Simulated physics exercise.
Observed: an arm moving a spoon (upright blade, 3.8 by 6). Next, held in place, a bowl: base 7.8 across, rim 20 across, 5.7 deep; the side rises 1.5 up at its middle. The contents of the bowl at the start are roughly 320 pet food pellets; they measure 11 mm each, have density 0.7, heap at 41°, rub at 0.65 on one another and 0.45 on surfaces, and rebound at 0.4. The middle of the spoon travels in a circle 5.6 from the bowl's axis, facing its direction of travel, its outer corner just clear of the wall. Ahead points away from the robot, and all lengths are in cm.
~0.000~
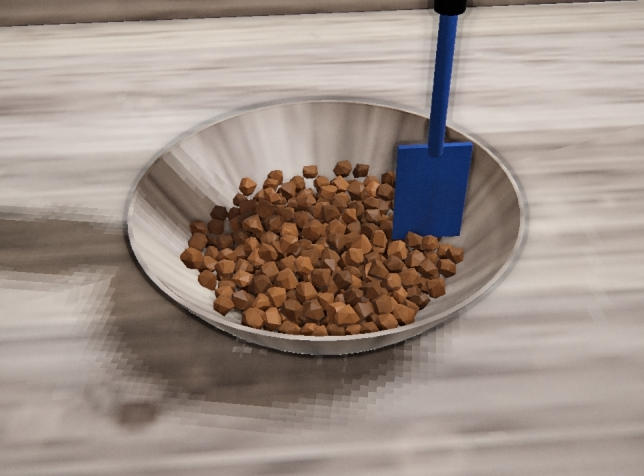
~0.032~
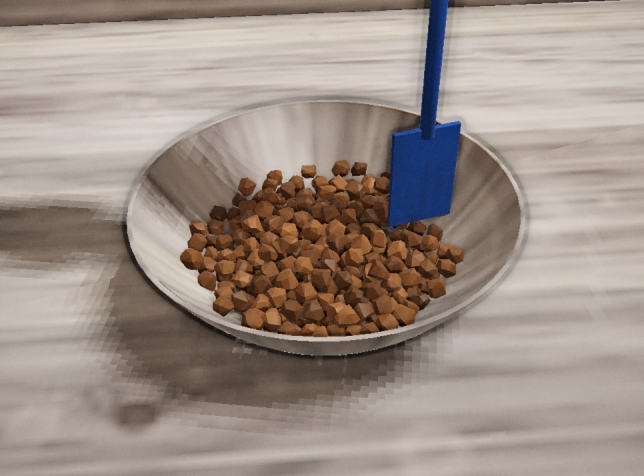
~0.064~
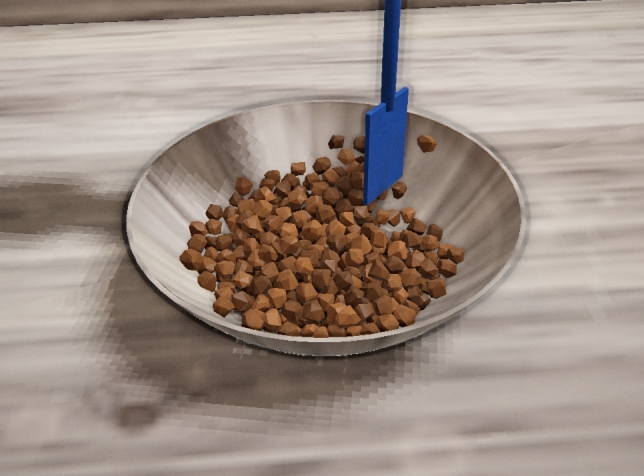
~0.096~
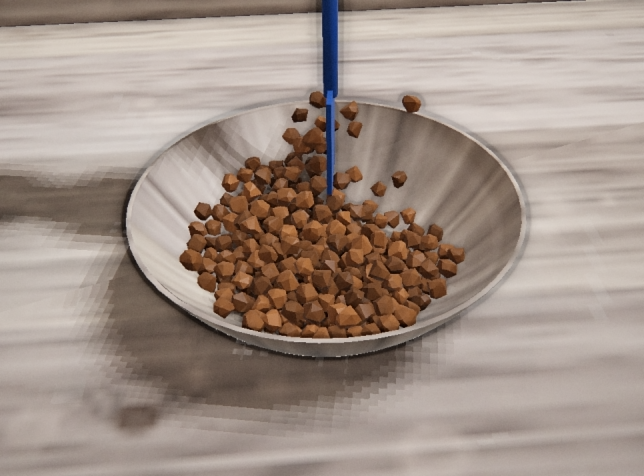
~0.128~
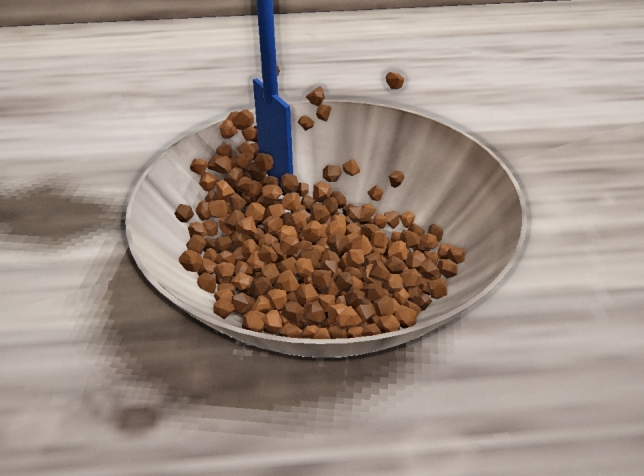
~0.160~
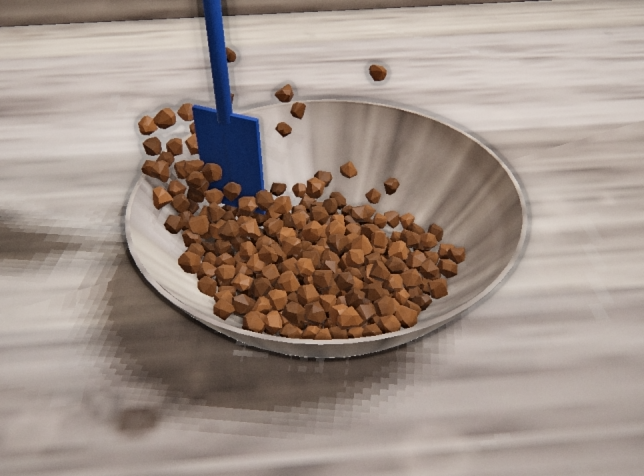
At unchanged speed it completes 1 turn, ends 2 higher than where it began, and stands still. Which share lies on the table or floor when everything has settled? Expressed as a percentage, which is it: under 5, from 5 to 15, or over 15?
The percentage is from 5 to 15.
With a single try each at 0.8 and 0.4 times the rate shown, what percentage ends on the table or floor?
First try close to 5, second close to 0, in per cent.
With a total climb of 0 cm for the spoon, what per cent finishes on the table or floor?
Around 25 %.
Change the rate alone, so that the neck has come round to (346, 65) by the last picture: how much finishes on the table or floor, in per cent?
I'd say near 0 per cent.
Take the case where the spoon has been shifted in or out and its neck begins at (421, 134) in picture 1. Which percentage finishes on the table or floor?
About 15 %.
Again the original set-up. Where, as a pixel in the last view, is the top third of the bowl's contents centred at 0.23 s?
(295, 272), roughly.
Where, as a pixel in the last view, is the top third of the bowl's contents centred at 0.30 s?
I'd say about (310, 271).
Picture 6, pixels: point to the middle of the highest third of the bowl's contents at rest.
Centre, approx.: (308, 270).
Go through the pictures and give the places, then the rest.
The spoon neck at (438, 119), 0° round; upper third of the load around (322, 243), from x 190 to 455, top at y 170; 323 in the bowl, in the first frame.
The spoon neck at (430, 102), 14° round; upper third of the load around (322, 241), from x 190 to 455, top at y 170, in the second frame.
The spoon neck at (389, 75), 47° round; upper third of the load around (321, 234), from x 190 to 455, top at y 140, in the third frame.
The spoon neck at (330, 62), 82° round; upper third of the load around (304, 225), from x 190 to 455, top at y 100, in the fourth frame.
The spoon neck at (269, 66), 117° round; upper third of the load around (272, 214), from x 185 to 455, top at y 70; 321 in the bowl, 2 in flight or on the tool, in the fifth frame.
The spoon neck at (222, 86), 151° round; upper third of the load around (265, 227), from x 150 to 455, top at y 55; 316 in the bowl, 7 in flight or on the tool, in the sixth frame.
After 0.23 s, 226° round, highest piece 9 above the table; 304 in the bowl, 3 on the table or floor, 16 in flight or on the tool.
After 0.30 s, 301° round, highest piece 7 above the table; 300 in the bowl, 12 on the table or floor, 11 in flight or on the tool.
After 0.53 s, 0° round, highest piece 4 above the table; 299 in the bowl, 24 on the table or floor.
After 1.23 s, 0° round, highest piece 4 above the table; 299 in the bowl, 24 on the table or floor.
In the end, 299 in the bowl, 24 on the table or floor. That is 7 % on the table or floor.
